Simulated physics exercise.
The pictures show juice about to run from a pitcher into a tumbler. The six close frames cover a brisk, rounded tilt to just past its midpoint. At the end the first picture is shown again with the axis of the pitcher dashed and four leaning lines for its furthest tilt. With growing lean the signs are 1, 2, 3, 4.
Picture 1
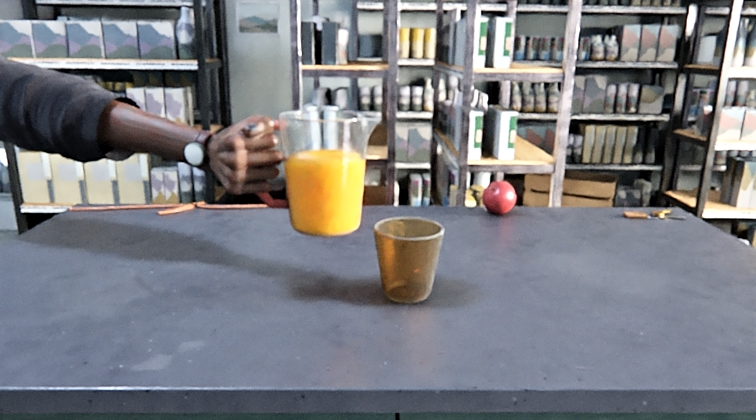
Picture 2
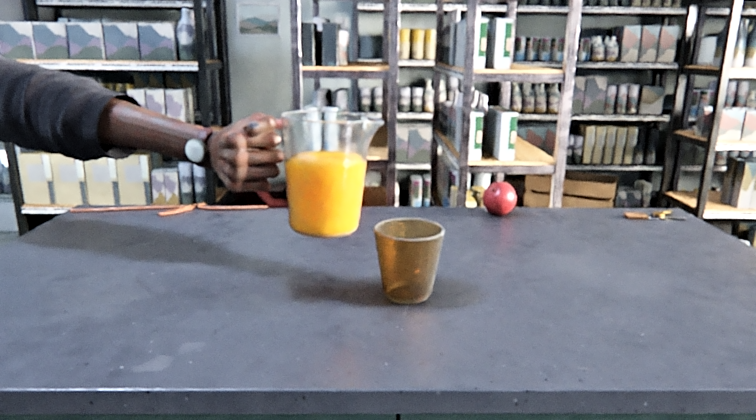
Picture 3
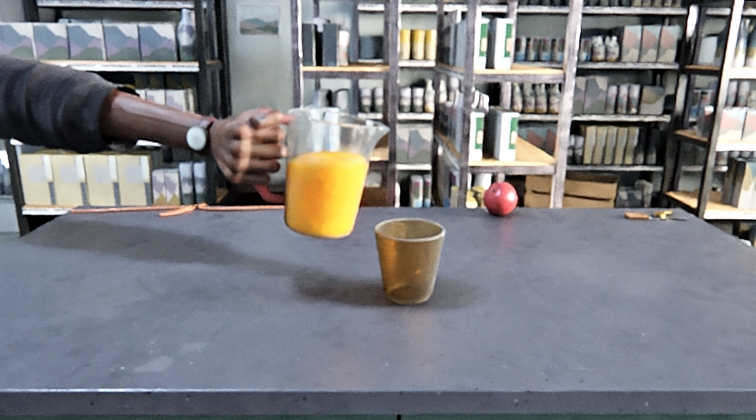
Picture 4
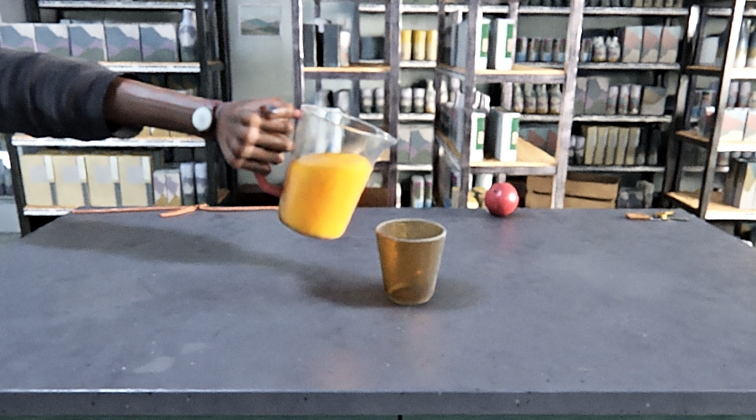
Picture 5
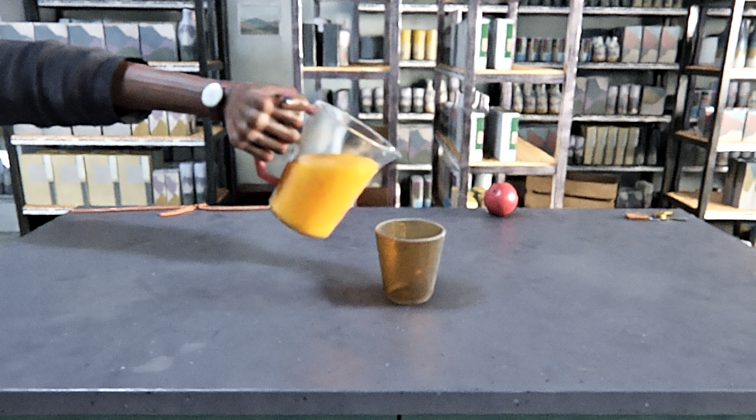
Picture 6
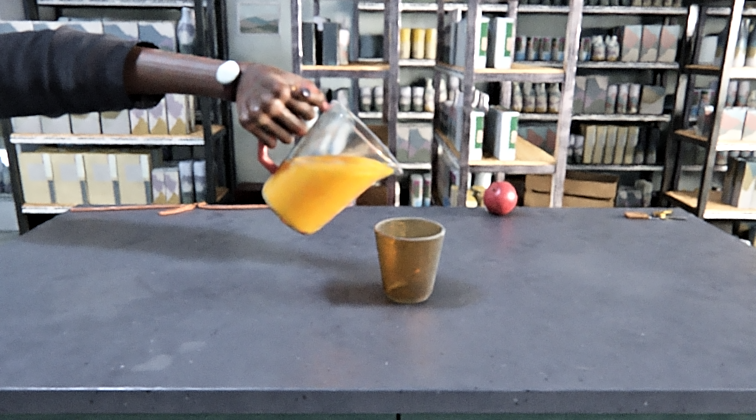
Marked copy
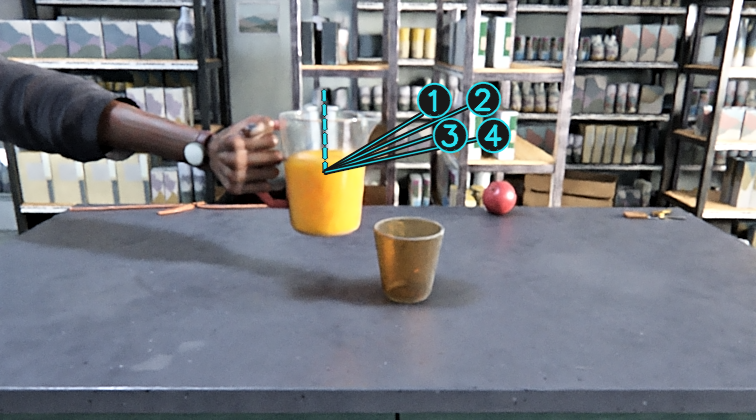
In the video, a hand holds a clear pitcher of orange juice upright above a dark tabletop, near an amber tumbler. The hand then tilts the pitcher steadily to the right, and the juice shifts toward its lip.
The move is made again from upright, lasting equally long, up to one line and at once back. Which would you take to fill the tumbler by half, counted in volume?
2 works best here.
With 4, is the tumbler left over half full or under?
Over half.
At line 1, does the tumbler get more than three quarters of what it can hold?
No, less.
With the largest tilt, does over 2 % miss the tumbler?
Yes, it does.
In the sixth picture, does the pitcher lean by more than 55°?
No, it does not.
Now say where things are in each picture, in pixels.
Upright, lip at (380, 118); rim of the tumbler round (409, 227); nothing has left yet.
Tipped about 2°, lip at (382, 121); nothing has left yet.
Tipped about 9°, lip at (388, 129); nothing has left yet.
Tipped about 19°, lip at (396, 141); nothing has left yet.
Tipped about 31°, lip at (400, 156); nothing has left yet.
Tipped about 44°, lip at (402, 172); nothing has left yet.
On the marked copy, 1 at (422, 114); 2 at (467, 106); 3 at (432, 136); 4 at (476, 139).
With 1, the tumbler ends with about 31 % of what it can hold.
With 2, the tumbler ends with about 51 % of what it can hold.
With 3, the tumbler ends with about 66 % of what it can hold; 6 % of the juice is spilt.
With 4, the tumbler ends with about 71 % of what it can hold; 18 % of the juice is spilt.
